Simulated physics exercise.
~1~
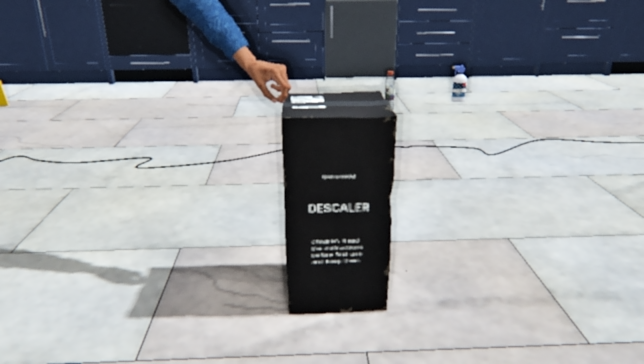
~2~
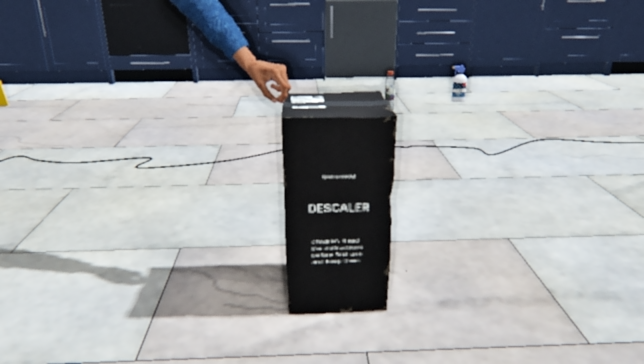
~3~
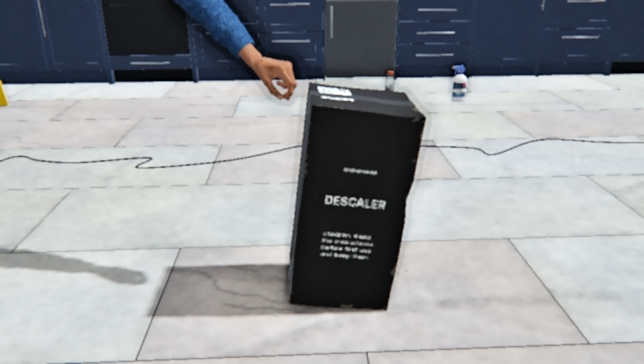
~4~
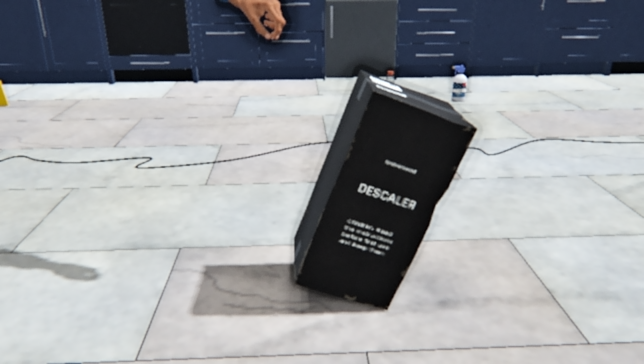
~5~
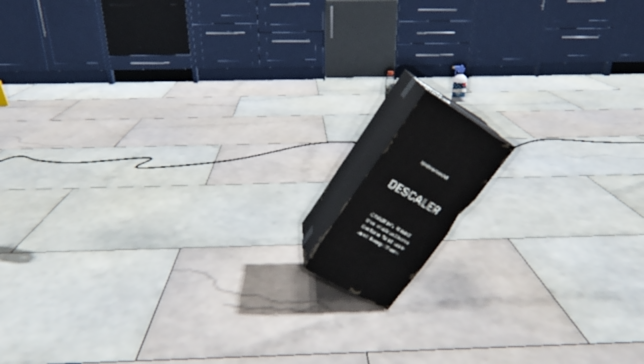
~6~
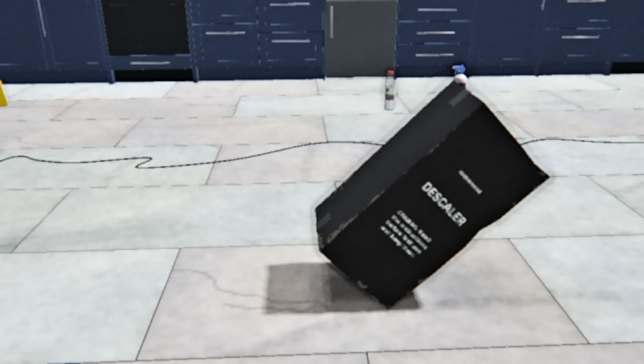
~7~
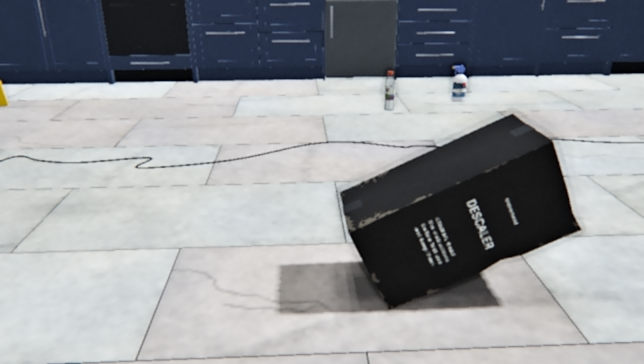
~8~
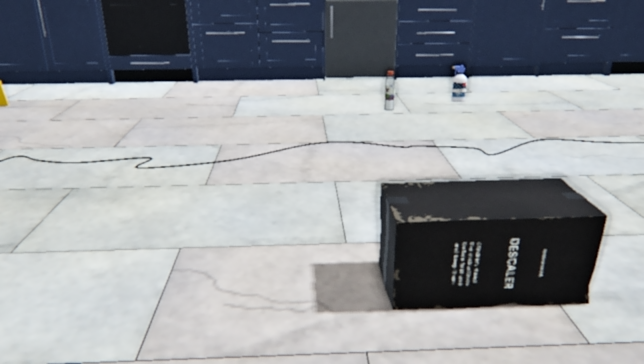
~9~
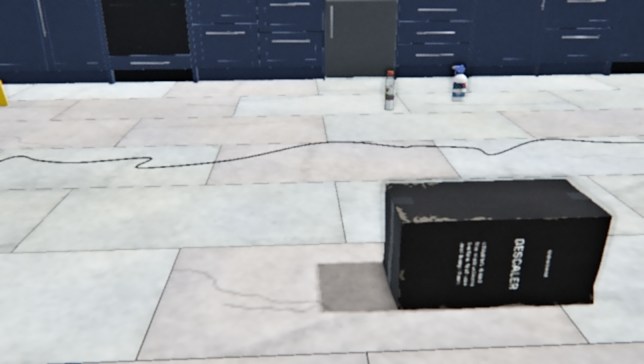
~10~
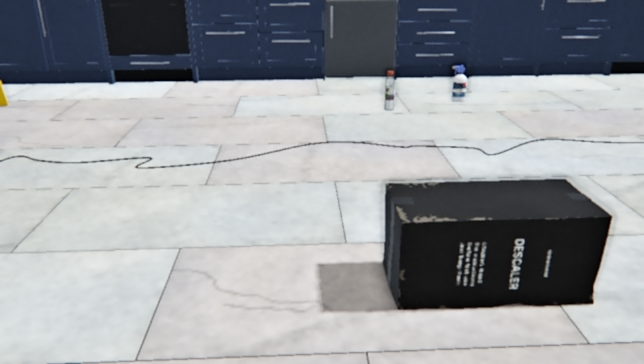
On a tiled floor, a hand pushes a tall black box, which topples right onto its side.
